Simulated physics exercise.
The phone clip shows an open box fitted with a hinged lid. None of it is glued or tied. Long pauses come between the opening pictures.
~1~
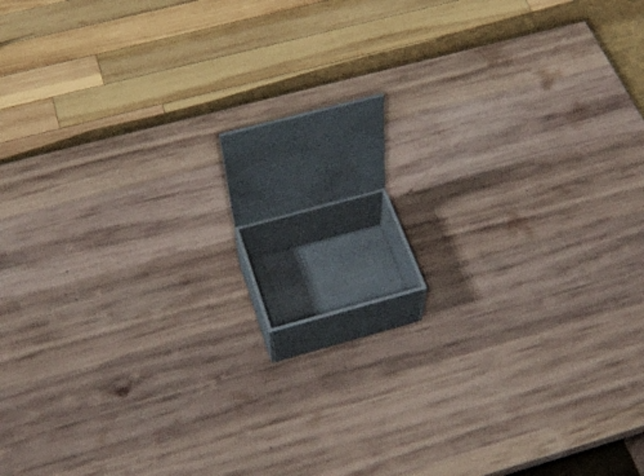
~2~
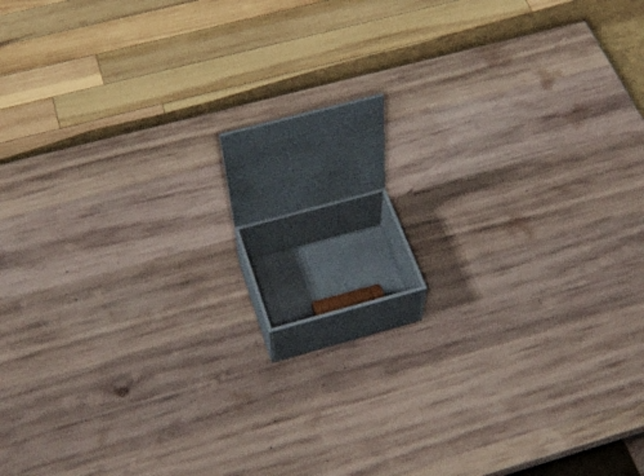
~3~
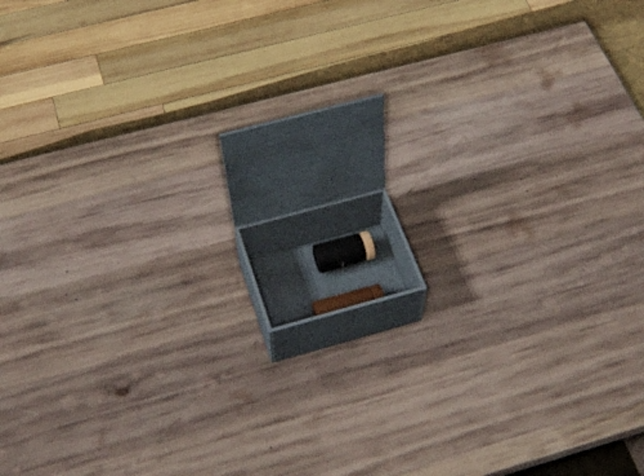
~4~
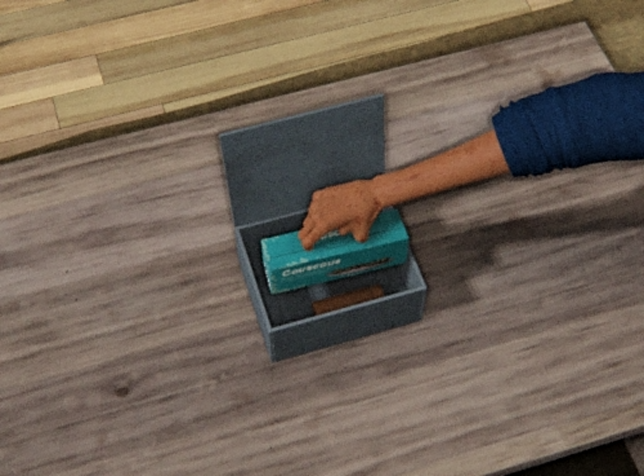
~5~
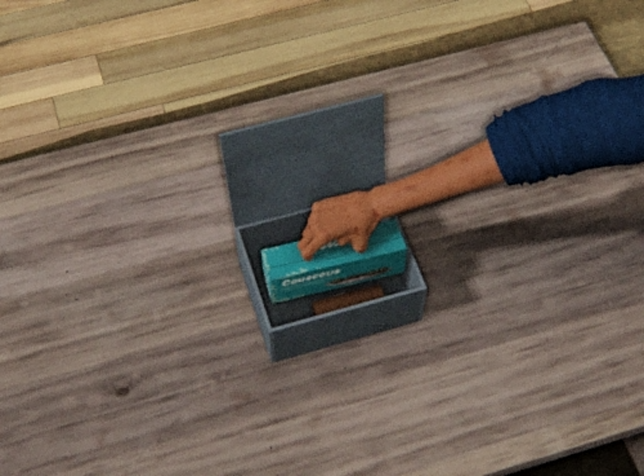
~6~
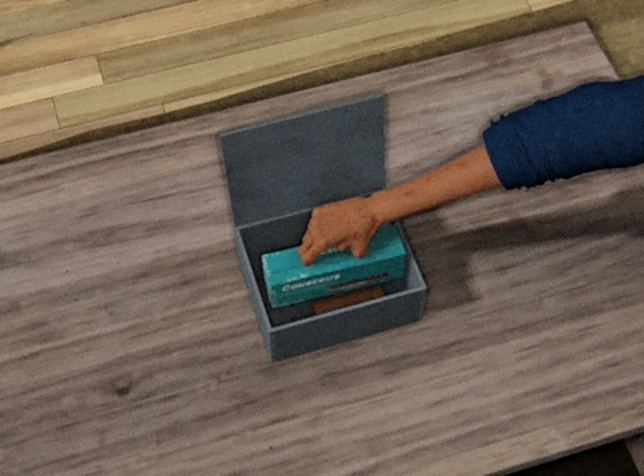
The footage shows an open grey lidded box on a wooden surface, empty at first, then holding a flat brown item and a black shaker, before a hand lowers a turquoise carton slightly inside, still gripping it.
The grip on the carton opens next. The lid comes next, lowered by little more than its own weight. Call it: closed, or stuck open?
Closed.
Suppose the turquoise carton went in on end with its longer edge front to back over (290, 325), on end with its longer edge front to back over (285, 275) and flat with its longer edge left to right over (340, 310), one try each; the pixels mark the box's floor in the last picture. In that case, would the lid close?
The lid is kept from lowering the first try, is kept from lowering the second try and lowers completely the third try.
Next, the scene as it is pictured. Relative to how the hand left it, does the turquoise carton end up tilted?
Well, the turquoise carton ends up skewed.
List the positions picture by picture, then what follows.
The last thing is not in view yet, in the first frame.
The last thing is not in view yet, in the second frame.
The last thing is not in view yet; black shaker (344, 252), in the third frame.
Still above its spot; turquoise carton (335, 252), in the fourth frame.
Still above its spot; turquoise carton (334, 261), in the fifth frame.
Put in, still held; turquoise carton (334, 266), in the sixth frame.
Then, 0.90 s after the last picture, lid starting down; turquoise carton tipped 50° from how it was near (332, 274); brown shaker rolled a little.
Then, 1.60 s after the last picture, lid 60° above the rim; turquoise carton tipped 50° from how it was near (332, 274); brown shaker rolled a little.
Then, 2.20 s after the last picture, lid 16° above the rim; turquoise carton tipped 50° from how it was near (332, 274); brown shaker rolled a little.
At rest, lid shut; tipped over in the box, turquoise carton; the other 2 in place. Seen from the same camera at the end, turquoise carton near (332, 274).
